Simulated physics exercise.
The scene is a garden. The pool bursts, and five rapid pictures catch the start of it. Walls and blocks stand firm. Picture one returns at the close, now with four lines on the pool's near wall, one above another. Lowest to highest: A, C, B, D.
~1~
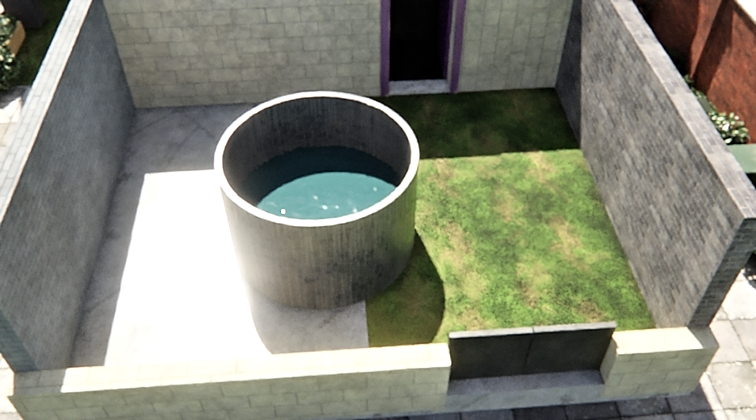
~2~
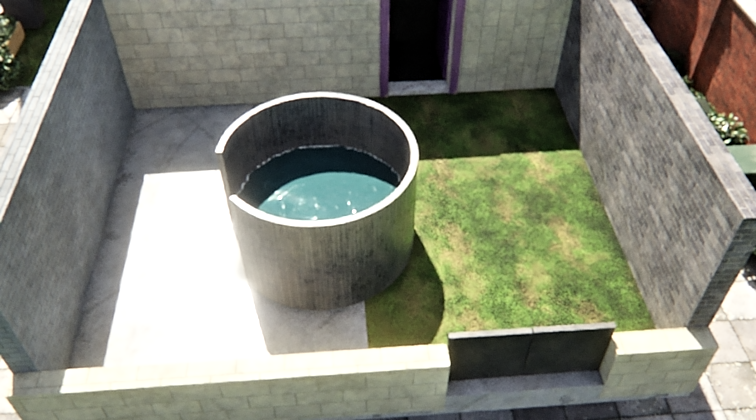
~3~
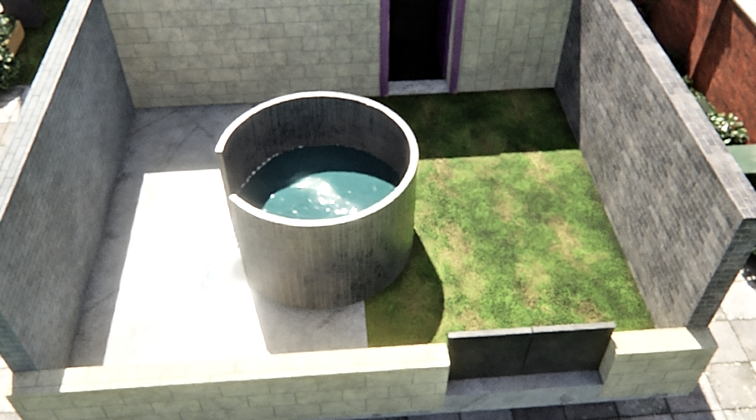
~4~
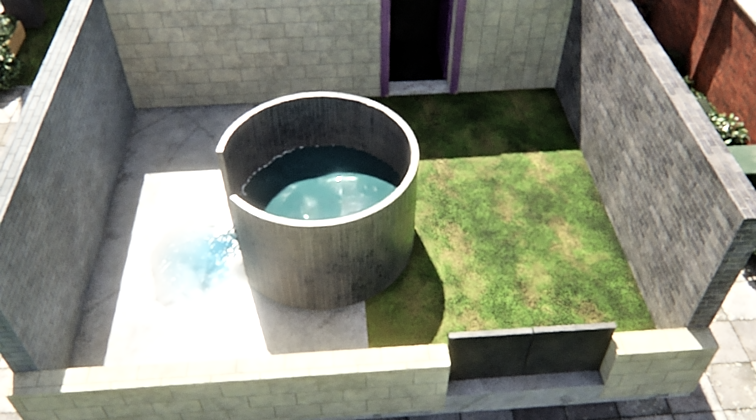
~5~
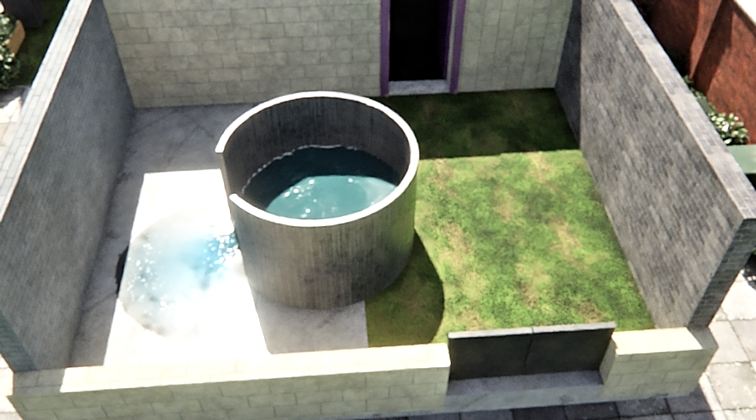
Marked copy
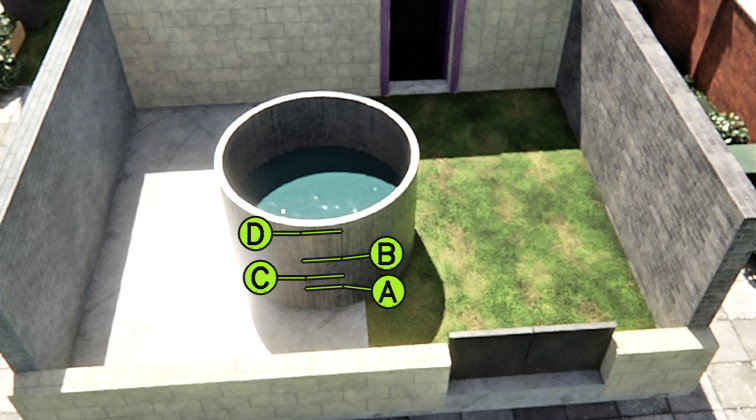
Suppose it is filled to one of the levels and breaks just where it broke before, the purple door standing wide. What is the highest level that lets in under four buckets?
B is the one.
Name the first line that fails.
That would be D.
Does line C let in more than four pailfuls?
No, not at all.
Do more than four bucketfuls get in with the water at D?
Yes, that goes wrong.
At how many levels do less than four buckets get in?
Three.
On the marked copy, A at (325, 287); B at (322, 259); C at (324, 276); D at (320, 232); from the bottom up A, C, B, D.
For line A, nothing gets over.
For line B, a splash gets over, under a bucket.
For line C, nothing gets over.
For line D, about 9 bucketfuls get in.
